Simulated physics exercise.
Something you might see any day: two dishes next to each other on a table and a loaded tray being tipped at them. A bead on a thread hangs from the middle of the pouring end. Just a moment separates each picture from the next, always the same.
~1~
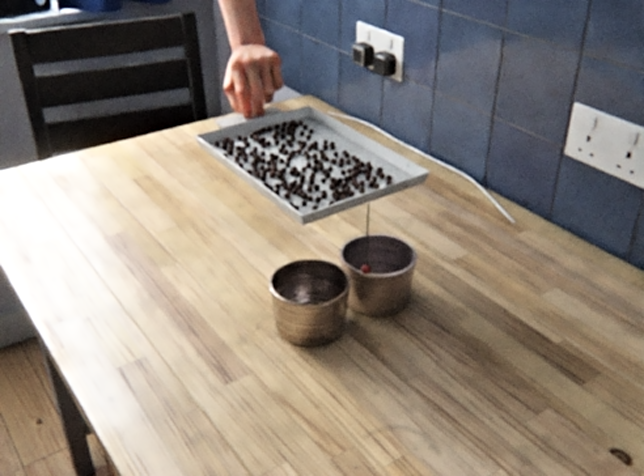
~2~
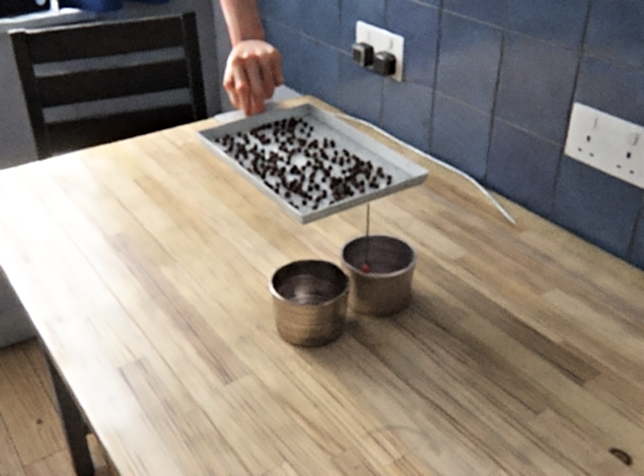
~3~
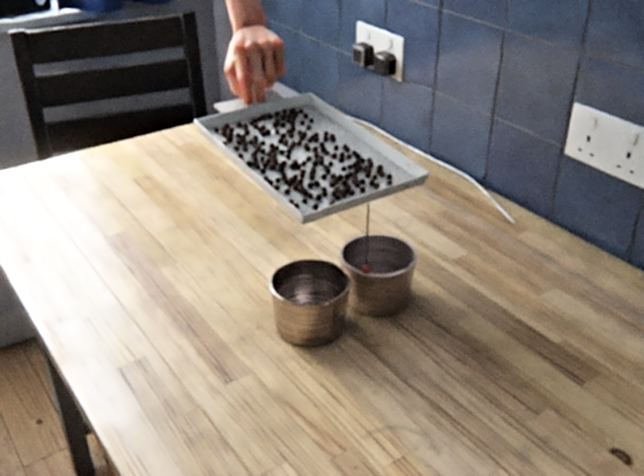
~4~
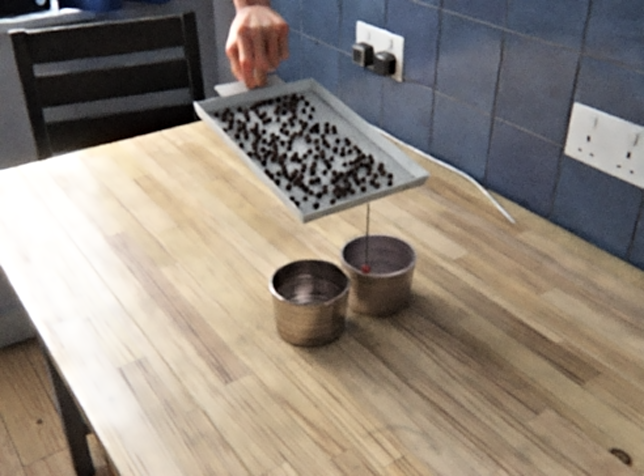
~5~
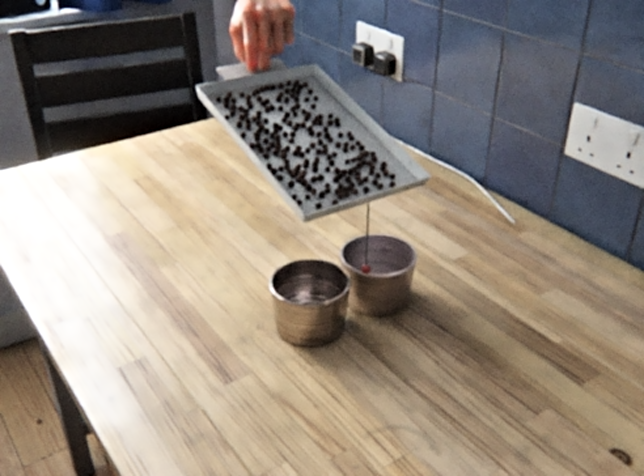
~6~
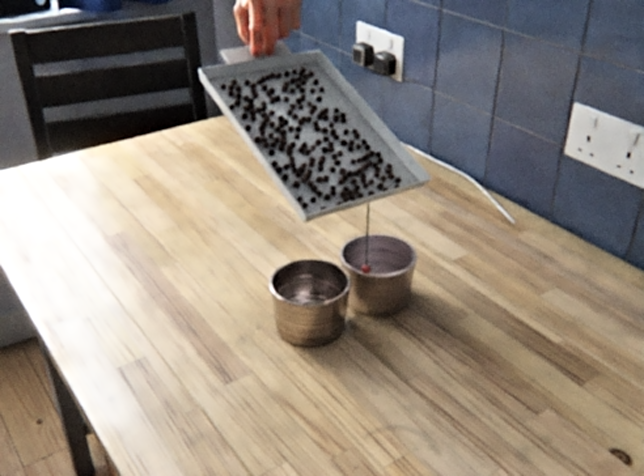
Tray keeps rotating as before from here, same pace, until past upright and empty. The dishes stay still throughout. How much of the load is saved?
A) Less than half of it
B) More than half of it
Option A: Less than half of it.
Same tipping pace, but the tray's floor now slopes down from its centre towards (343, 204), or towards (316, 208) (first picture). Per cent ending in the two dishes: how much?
0 % and 30 %, roughly.
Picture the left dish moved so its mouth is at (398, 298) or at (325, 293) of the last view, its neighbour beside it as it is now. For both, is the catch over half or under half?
Try 1: In excess of half; try 2: Not up to half.
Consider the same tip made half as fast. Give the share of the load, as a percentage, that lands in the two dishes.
Result: About 0 per cent.
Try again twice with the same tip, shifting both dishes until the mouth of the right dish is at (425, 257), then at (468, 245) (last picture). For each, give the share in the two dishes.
Near 50 % and 50 %.
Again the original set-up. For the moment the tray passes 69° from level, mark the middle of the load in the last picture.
Near the pixel (387, 196).
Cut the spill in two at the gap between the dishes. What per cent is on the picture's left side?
Left share: Close to 10 %.
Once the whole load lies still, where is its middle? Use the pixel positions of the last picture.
The centre settles at about (434, 343).
Soon after the last picture, tray tipped steeply; about two thirds on the tray; a small part outside both; about a quarter in the air.
A little later, tray tipped past a quarter turn; a stray few on the tray; most outside both; about a quarter in the air.
Later still, tray tipped past a quarter turn; all outside both.
At rest, tray tipped past a quarter turn; none in the left dish; none in the right dish; all outside both.
